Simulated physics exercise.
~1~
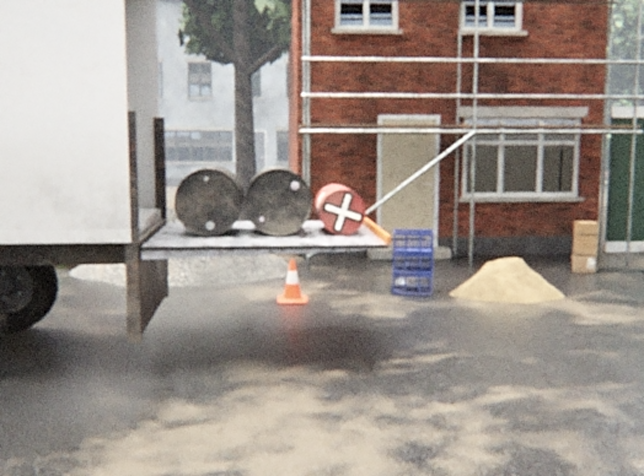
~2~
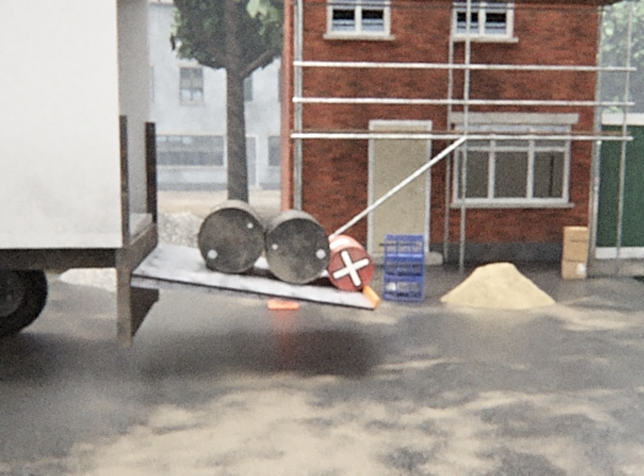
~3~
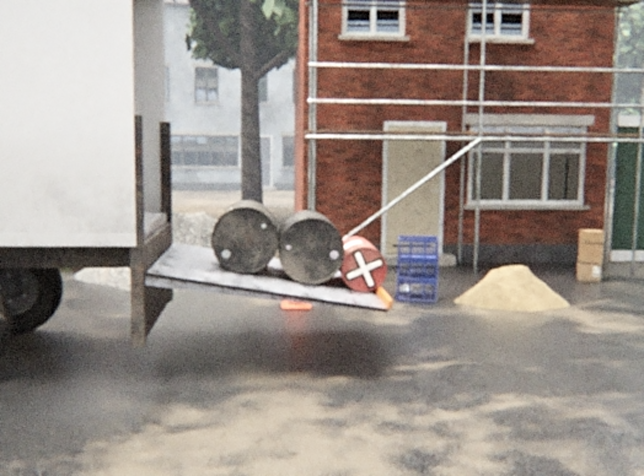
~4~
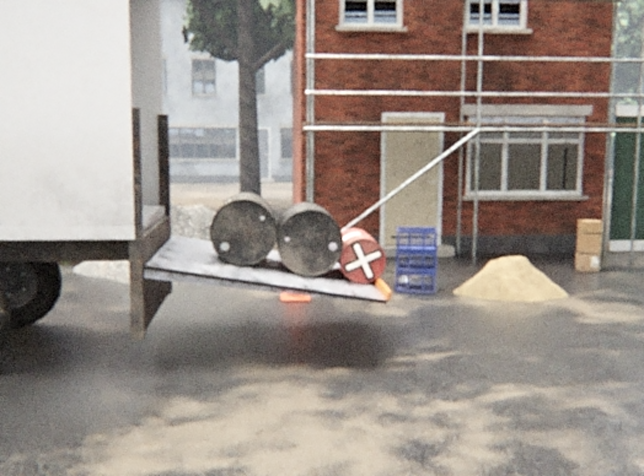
Outside a brick house with scaffolding, a truck's tail-lift carrying two dark drums and a red one tipped down to the right, knocking over a traffic cone. The drums rolled a little toward the lower edge and stopped, all still on the plate.
